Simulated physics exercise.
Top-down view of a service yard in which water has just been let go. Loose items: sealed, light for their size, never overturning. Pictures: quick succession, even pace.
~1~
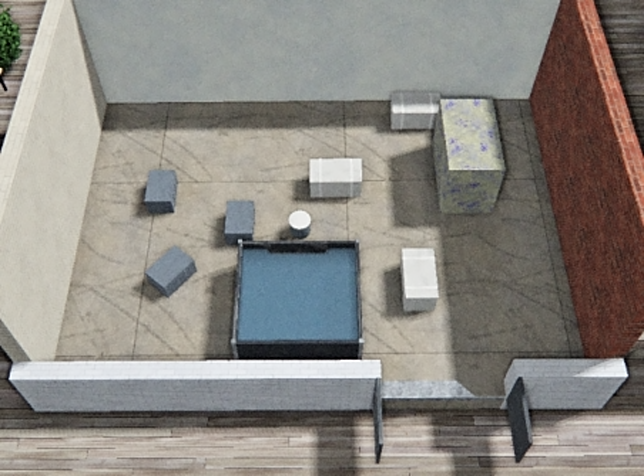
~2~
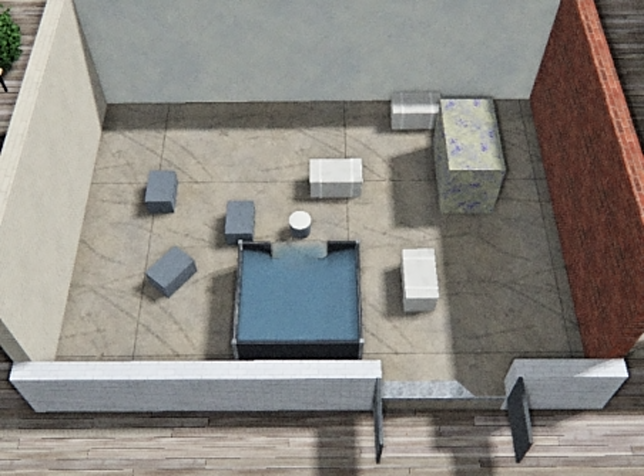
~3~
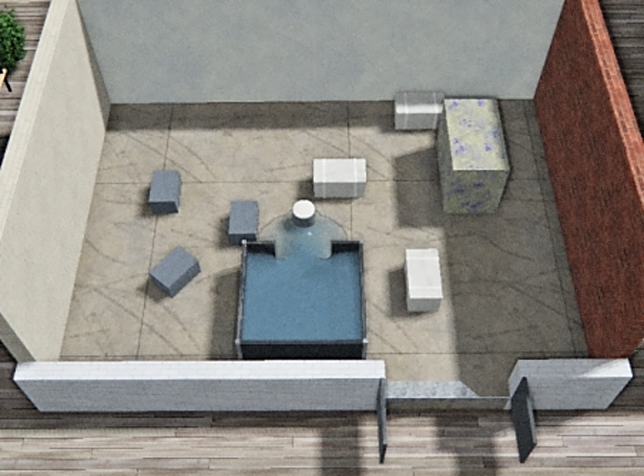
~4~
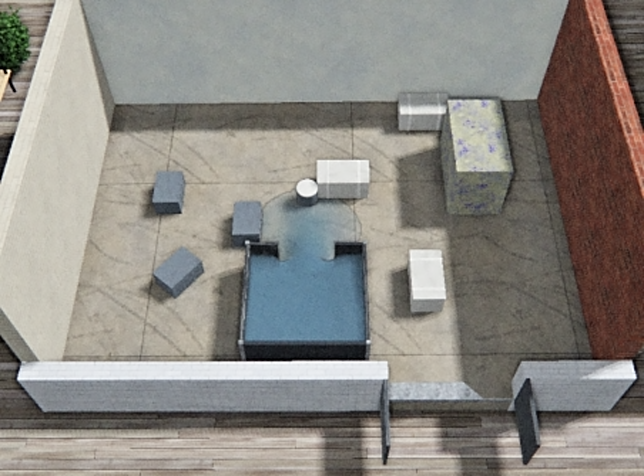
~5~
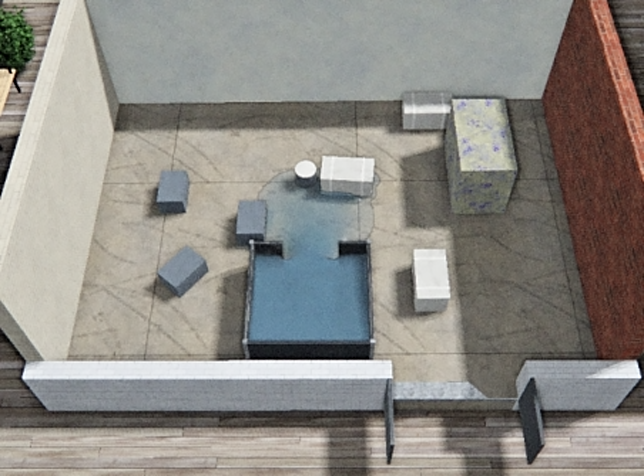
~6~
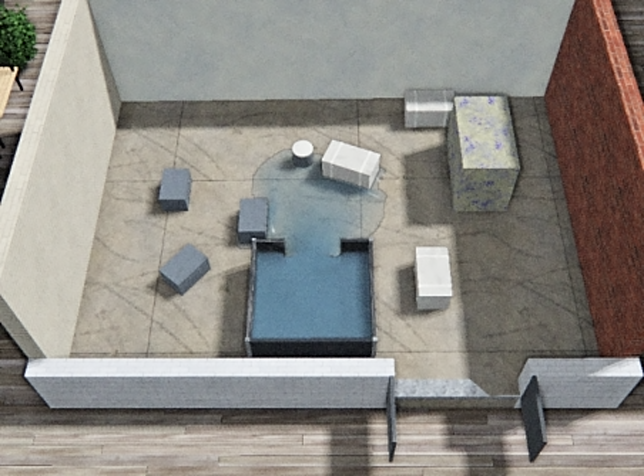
Walled yard with water spilling from a blue tank's open back, pushing a small white pail backward, then turning a white box.
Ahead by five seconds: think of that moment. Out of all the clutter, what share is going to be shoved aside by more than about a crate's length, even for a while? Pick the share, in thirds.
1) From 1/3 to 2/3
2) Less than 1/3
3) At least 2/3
From 1/3 to 2/3 (1).
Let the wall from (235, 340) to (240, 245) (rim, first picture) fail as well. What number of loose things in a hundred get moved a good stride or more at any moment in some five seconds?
30 % or thereabouts.
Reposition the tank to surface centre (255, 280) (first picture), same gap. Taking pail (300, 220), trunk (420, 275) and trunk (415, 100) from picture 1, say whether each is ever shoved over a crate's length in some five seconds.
Result per object - went far, stayed close, went far.
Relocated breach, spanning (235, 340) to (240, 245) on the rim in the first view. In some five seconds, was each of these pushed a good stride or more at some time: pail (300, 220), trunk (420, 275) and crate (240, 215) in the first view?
Falls short, falls short, falls short.
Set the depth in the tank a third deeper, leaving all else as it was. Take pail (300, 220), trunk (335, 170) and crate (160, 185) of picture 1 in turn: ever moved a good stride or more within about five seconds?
The first reached the mark, the second reached the mark, the third stopped before it.
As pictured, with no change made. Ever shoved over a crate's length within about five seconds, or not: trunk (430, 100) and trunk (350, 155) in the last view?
First: At least that; second: At least that.
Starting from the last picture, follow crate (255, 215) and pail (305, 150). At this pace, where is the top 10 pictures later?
(222, 217) and (259, 90), about.
A moment on, 2 of 7 are well off their spots; 0 afloat.
Next, 2 of 7 are well off their spots; 2 afloat.
Later, 3 of 7 are well off their spots; 3 afloat.
In the end, 3 of 7 are well off their spots, and 3 have been at some point; 2 afloat.
